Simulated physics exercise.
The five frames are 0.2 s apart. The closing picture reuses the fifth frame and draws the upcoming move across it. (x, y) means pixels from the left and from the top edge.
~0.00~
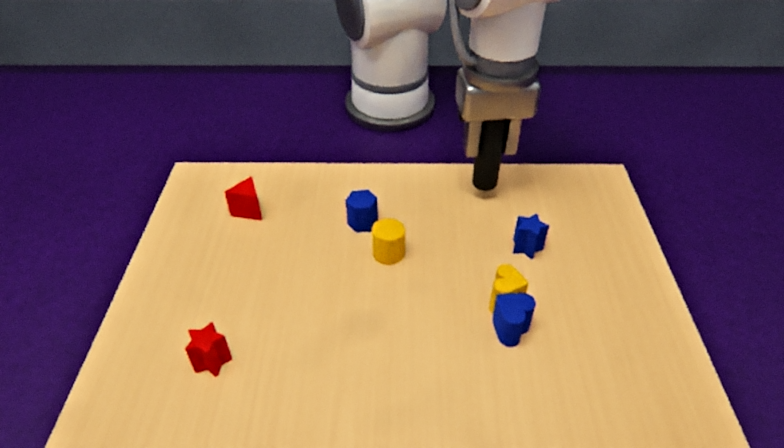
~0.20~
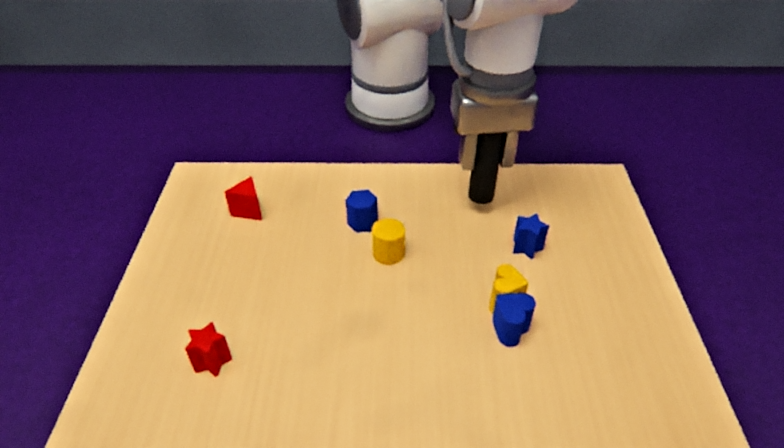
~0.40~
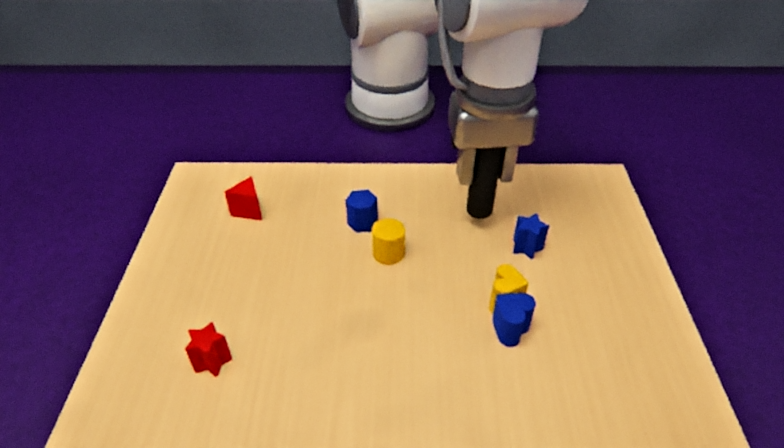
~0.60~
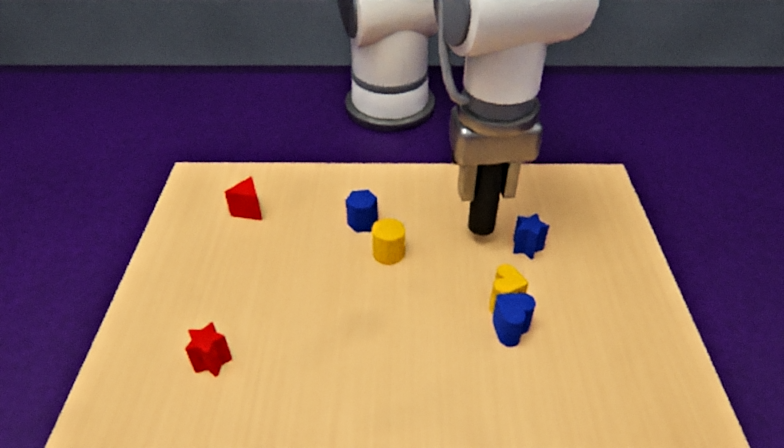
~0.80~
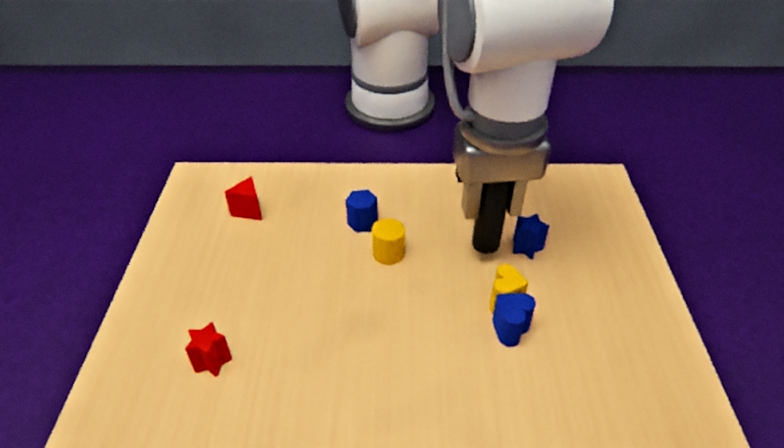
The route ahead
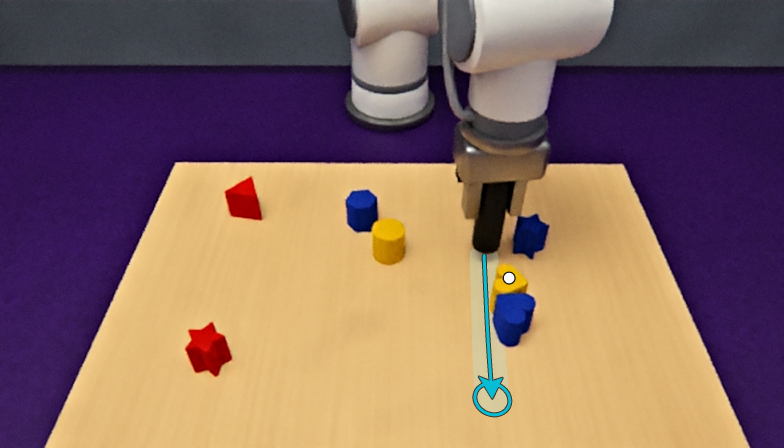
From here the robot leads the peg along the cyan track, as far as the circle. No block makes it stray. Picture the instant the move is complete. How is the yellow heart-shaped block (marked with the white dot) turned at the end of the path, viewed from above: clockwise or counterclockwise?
From above, the turn goes anticlockwise.
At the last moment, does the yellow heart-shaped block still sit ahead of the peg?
That would be a no.
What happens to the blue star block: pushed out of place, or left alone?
It is not moved.
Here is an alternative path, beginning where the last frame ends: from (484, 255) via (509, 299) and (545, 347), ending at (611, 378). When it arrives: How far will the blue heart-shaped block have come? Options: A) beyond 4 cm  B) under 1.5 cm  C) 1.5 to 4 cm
Letter A.
Drawn move, in a line from (484, 255) to (492, 399); the dot is on the yellow heart-shaped block.
The first path, step by step. One third of the way, peg (488, 286); yellow heart-shaped block (515, 285), turned 20° clockwise; blue heart-shaped block (517, 310).
Two thirds of the way, peg (490, 333); yellow heart-shaped block (520, 295), turned 25° anticlockwise; blue heart-shaped block (530, 325).
At the end, peg (495, 388); yellow heart-shaped block (520, 295), turned 25° anticlockwise; blue heart-shaped block (530, 325); blue star block still.
